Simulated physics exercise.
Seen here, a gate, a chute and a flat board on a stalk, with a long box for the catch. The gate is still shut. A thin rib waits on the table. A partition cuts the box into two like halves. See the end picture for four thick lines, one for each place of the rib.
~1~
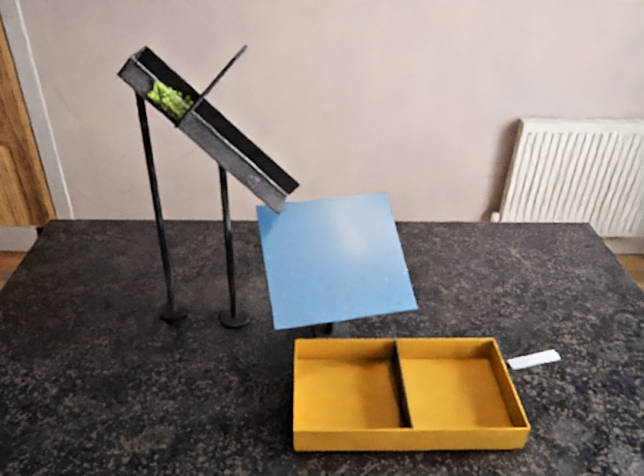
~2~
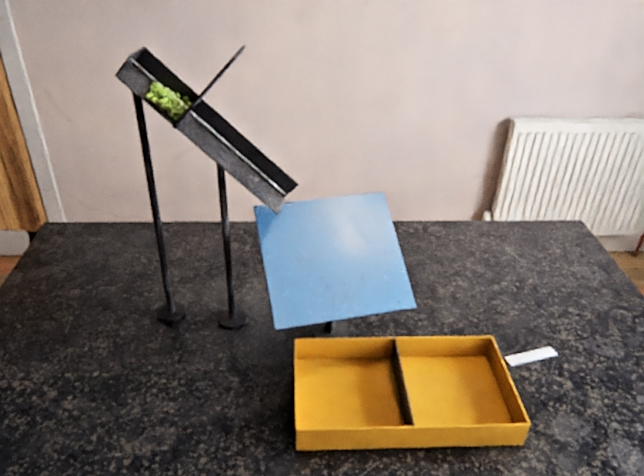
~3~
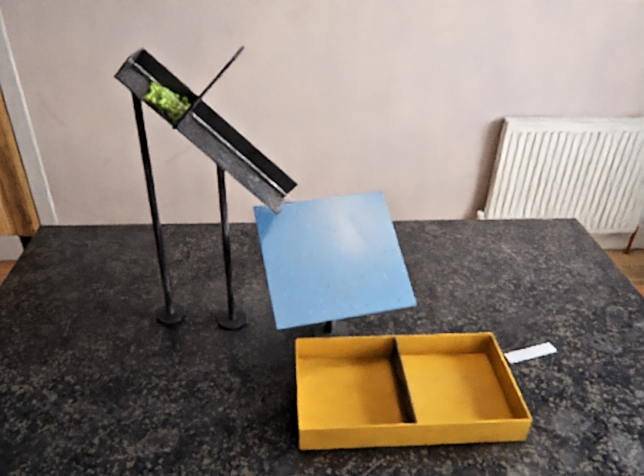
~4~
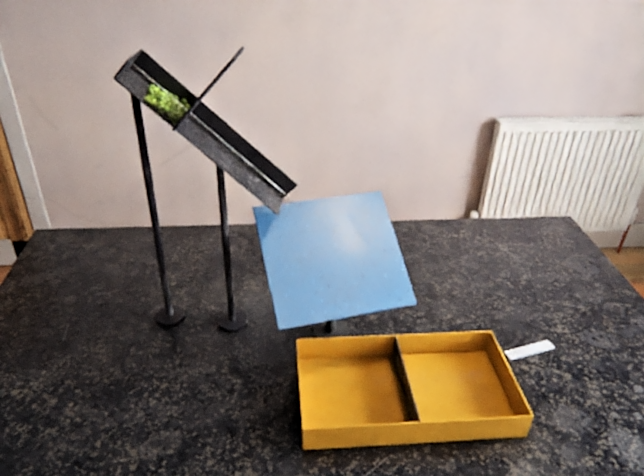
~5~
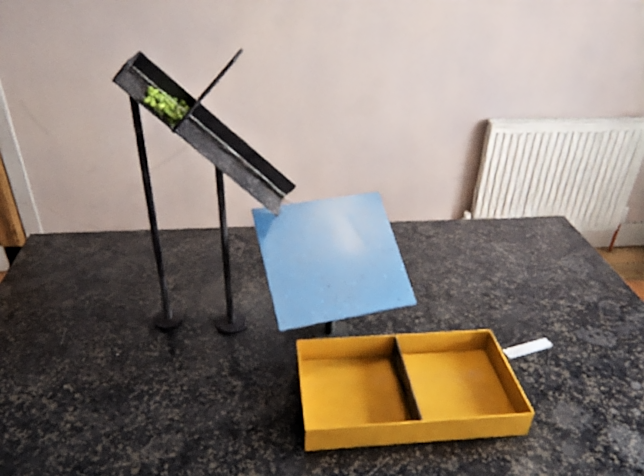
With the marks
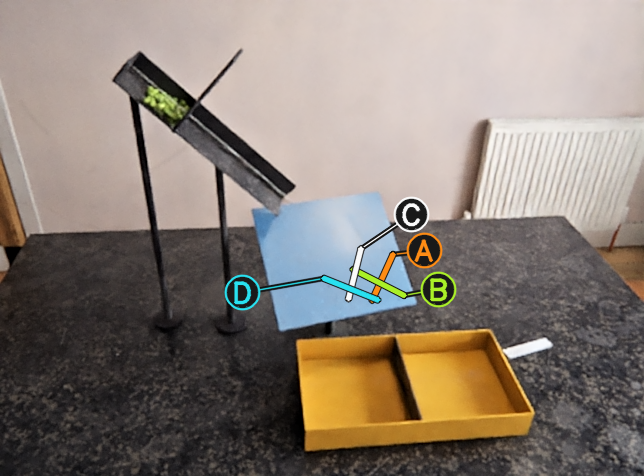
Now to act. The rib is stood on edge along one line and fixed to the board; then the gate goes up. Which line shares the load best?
Use line B.
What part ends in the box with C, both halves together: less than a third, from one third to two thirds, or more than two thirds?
It is more than two thirds.
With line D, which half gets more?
Right.
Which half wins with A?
The left half.
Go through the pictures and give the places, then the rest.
In the first frame, load behind the gate near (173, 99), dried peas; lip of the chute near (282, 206), sloping fairly steeply.
In the second frame, middle of the board near (334, 255), tilted fairly steeply; middle of its low edge near (348, 318); of its high edge near (321, 198).
In the third frame, front corners of the box near (300, 429) and (531, 420); front end of its middle wall near (417, 424).
In the fourth frame, middle of the load near (169, 101); lip near (281, 207).
In the fifth frame, middle of the load near (168, 104); lip near (280, 208).
On the marked copy, line A from (392, 254) to (372, 300); line B from (353, 269) to (404, 295); line C from (360, 248) to (348, 298); line D from (323, 278) to (377, 299).
Choosing A, of what is caught, all but a few in the left half, a small share in the right.
Choosing B, of what is caught, close to half in the left half, close to half in the right.
Choosing C, of what is caught, all but a few in the left half, only a few in the right.
Choosing D, of what is caught, a small share in the left half, all but a few in the right.
